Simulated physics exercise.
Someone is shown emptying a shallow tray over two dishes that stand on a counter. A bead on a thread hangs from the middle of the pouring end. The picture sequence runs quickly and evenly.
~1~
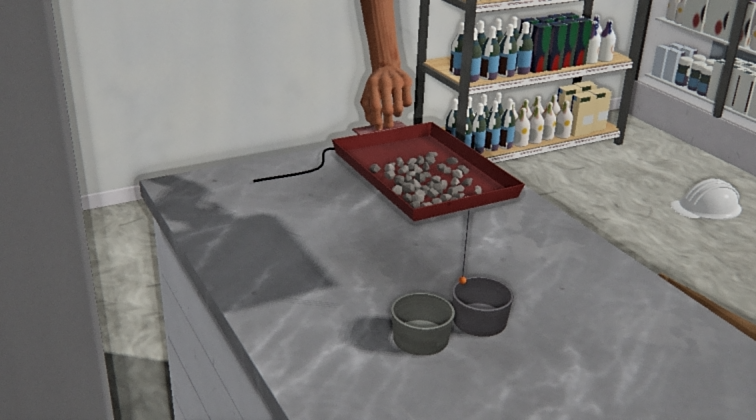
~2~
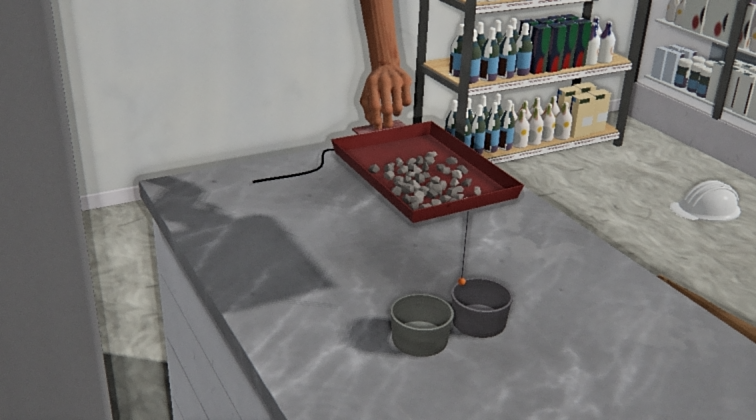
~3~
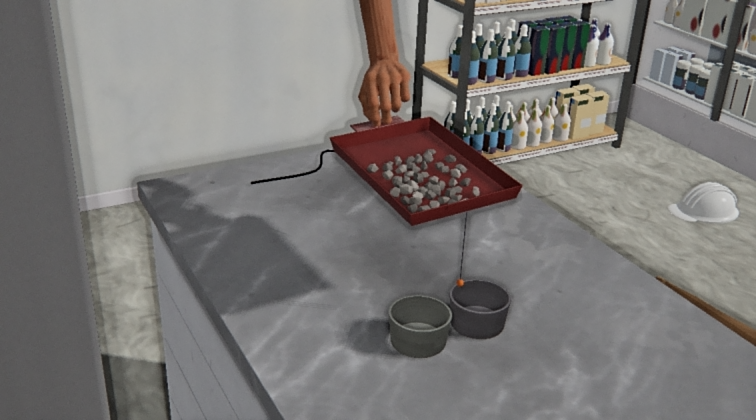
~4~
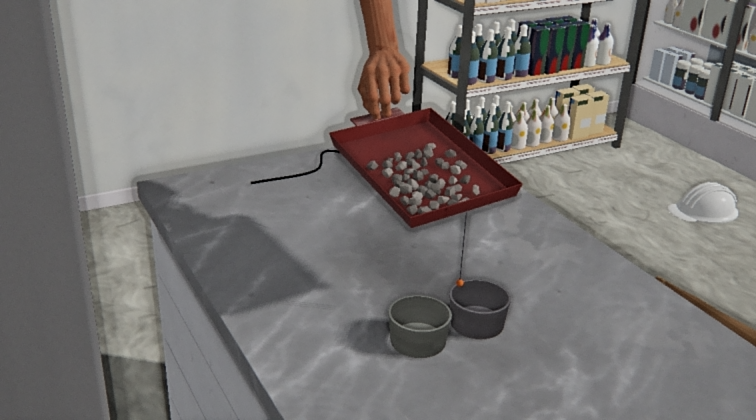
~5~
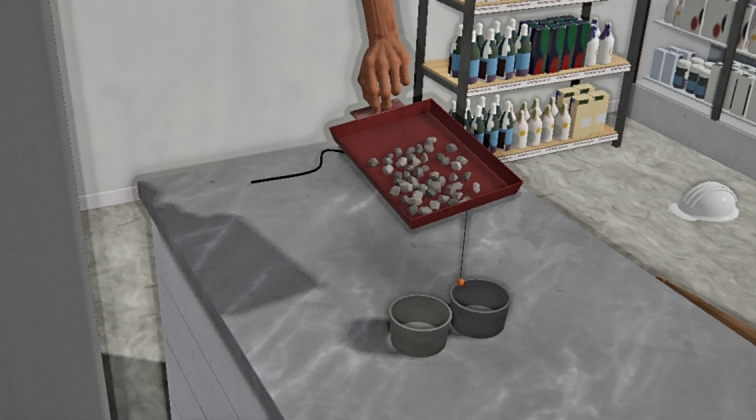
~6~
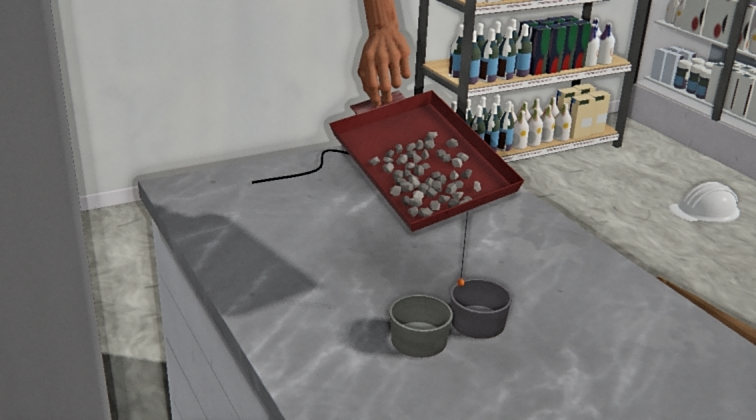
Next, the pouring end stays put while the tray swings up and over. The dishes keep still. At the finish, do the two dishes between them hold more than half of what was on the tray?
Yes.
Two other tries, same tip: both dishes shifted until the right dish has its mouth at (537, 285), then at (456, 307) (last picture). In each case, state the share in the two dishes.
Near 0 % and 40 %.
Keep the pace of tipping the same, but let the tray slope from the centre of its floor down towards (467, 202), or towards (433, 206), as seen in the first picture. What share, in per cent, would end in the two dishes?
I'd put it at some 30 % and then some 80 %.
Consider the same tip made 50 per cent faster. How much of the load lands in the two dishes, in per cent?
That works out at some 70 per cent.
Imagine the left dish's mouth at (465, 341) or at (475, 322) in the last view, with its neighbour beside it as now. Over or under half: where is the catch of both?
At place one a lesser share; at place two a lesser share.
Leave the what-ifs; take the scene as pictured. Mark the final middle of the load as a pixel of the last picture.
Close to (418, 334) in the last picture.
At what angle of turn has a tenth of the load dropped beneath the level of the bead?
My estimate is some 100 degrees.
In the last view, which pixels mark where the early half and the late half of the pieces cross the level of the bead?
Half one: (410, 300), half two: (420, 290).
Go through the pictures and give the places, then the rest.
In the first picture, corners of the pouring end at (415, 207) and (520, 183), level; middle of the load at (419, 177), bits of gravel; left dish at (438, 338); right dish at (498, 320); bead on its thread at (462, 280).
In the second picture, corners of the pouring end at (414, 209) and (519, 184), level; middle of the load at (419, 178).
In the third picture, corners of the pouring end at (413, 212) and (517, 185), tipped barely, lowest at the left corner; middle of the load at (417, 178).
In the fourth picture, corners of the pouring end at (412, 215) and (517, 183), tipped a little, lowest at the left corner; middle of the load at (434, 179).
In the fifth picture, corners of the pouring end at (412, 217) and (518, 181), tipped a little, lowest at the left corner; middle of the load at (434, 176).
In the sixth picture, corners of the pouring end at (413, 220) and (519, 179), tipped clearly, lowest at the left corner; middle of the load at (418, 170); left dish at (436, 340); right dish at (497, 322).
Soon, tray tipped steeply; all on the tray.
A while on, tray tipped past a quarter turn; about two thirds on the tray; a small part in the left dish; a stray few outside both; about a quarter in the air.
Towards the end, tray tipped past a quarter turn; most in the left dish; about a quarter outside both.
Finally, tray tipped past a quarter turn; most in the left dish; none in the right dish; about a quarter outside both.
